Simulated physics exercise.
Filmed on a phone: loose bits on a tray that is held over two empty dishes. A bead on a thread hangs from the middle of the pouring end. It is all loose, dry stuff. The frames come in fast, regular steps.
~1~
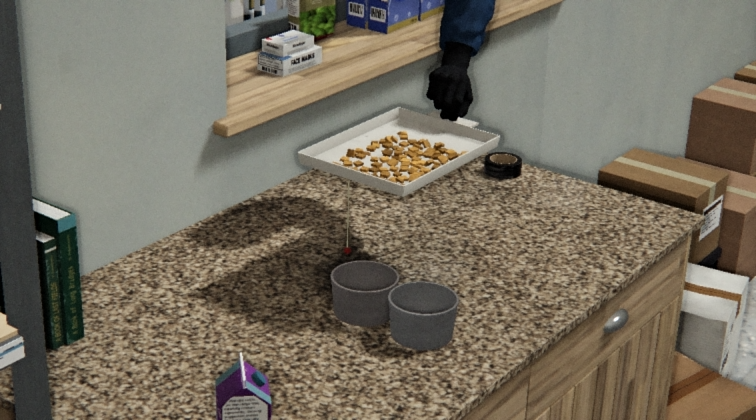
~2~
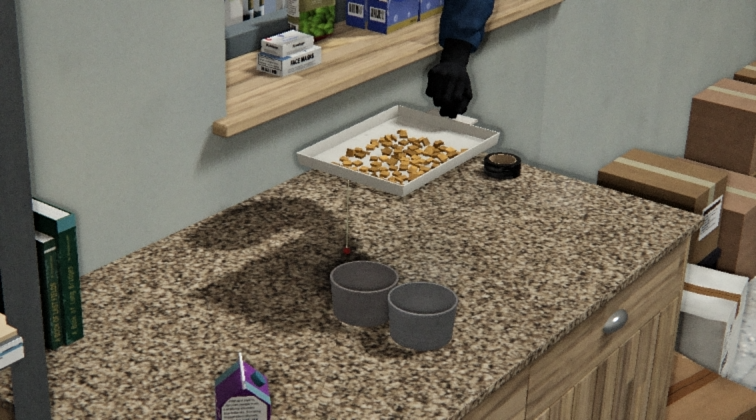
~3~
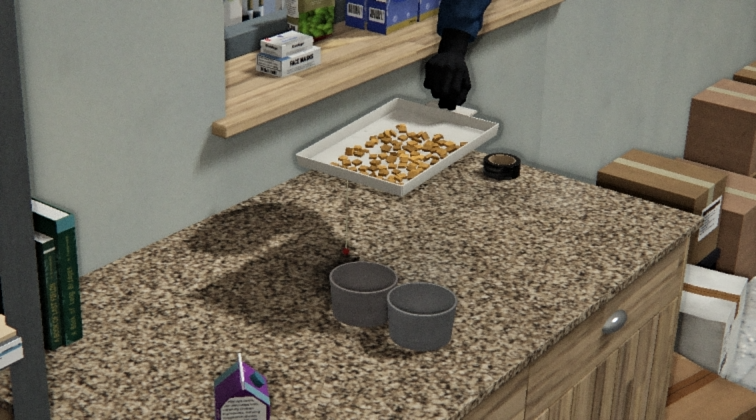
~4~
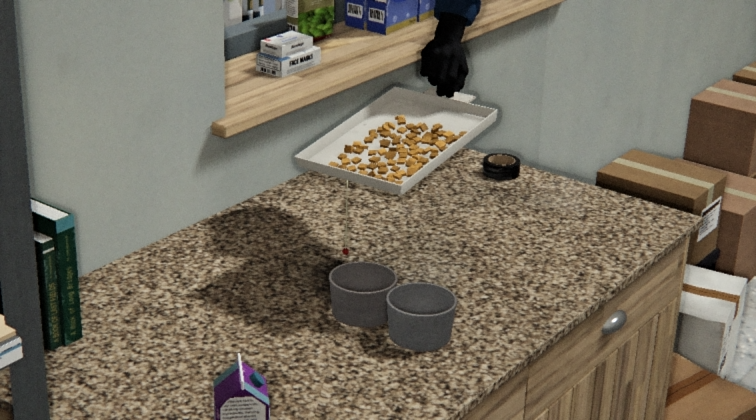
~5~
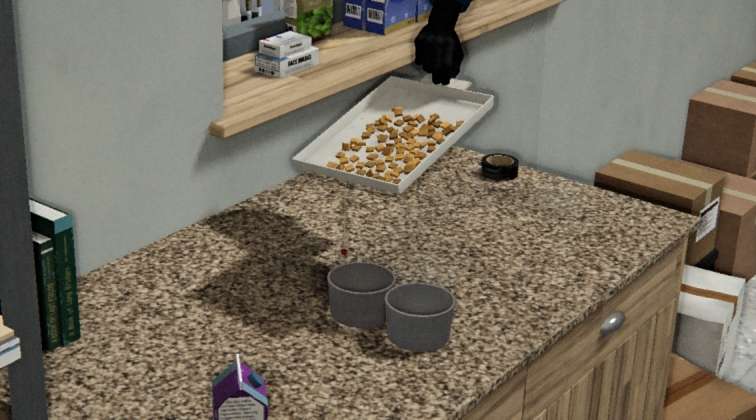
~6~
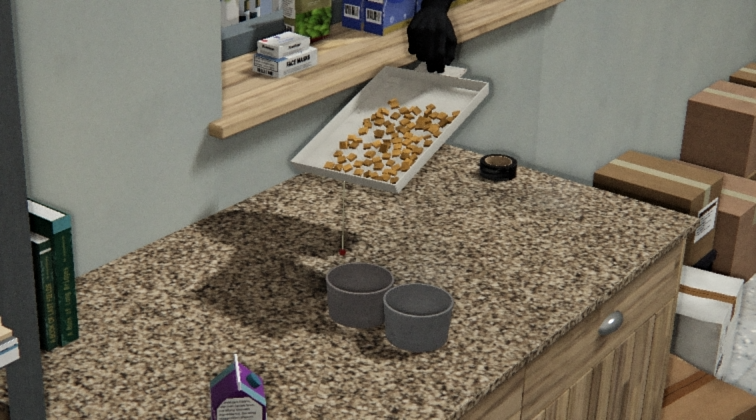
On a speckled stone counter beside a wooden ledge, a black-gloved hand holds a white tray of small golden-brown pieces, almost level, behind two empty grey dishes. The hand then raises the tray's far end, slanting it gradually toward its lower left corner, while the pieces stay spread across it.
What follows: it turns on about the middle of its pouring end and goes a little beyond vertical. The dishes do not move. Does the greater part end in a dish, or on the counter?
They take less than half between them.
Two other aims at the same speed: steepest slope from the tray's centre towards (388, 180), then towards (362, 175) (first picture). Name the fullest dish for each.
First left, then the dish on the left.
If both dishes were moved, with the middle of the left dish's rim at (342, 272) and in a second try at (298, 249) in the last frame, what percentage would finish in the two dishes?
In turn 20 and 60 in a hundred.
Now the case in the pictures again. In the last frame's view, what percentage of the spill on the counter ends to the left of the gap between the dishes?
Some 100 per cent.
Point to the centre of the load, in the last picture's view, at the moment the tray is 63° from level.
Around (342, 149).
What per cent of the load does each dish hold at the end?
Left dish: 10 %, right dish: 0 %.
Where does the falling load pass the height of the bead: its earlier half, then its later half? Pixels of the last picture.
Around (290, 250) and then (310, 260).
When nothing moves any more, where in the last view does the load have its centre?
Close to (286, 300).
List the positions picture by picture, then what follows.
In the first frame, corners of the pouring end near (300, 152) and (404, 185), level; middle of the load near (405, 161), cereal squares; left dish near (344, 303); right dish near (403, 326); bead on its thread near (347, 250).
In the second frame, corners of the pouring end near (300, 153) and (403, 185), level; middle of the load near (405, 160).
In the third frame, corners of the pouring end near (298, 154) and (402, 185), tipped barely, lowest at the left corner; middle of the load near (404, 157).
In the fourth frame, corners of the pouring end near (297, 156) and (400, 184), tipped a little, lowest at the left corner; middle of the load near (403, 151).
In the fifth frame, corners of the pouring end near (295, 158) and (398, 184), tipped clearly, lowest at the left corner; middle of the load near (401, 146).
In the sixth frame, corners of the pouring end near (293, 160) and (395, 183), tipped clearly, lowest at the left corner; middle of the load near (398, 141); left dish near (340, 304); right dish near (398, 327).
Shortly afterwards, tray tipped steeply; the whole lot on the tray.
Next, tray tipped right over; the bulk on the tray; a little outside both; a little in the air.
Some moments later, tray tipped past a quarter turn; a little in the left dish; all but a few outside both.
In the end, tray tipped past a quarter turn; none at all in the right dish; a little in the left dish; all but a few outside both.
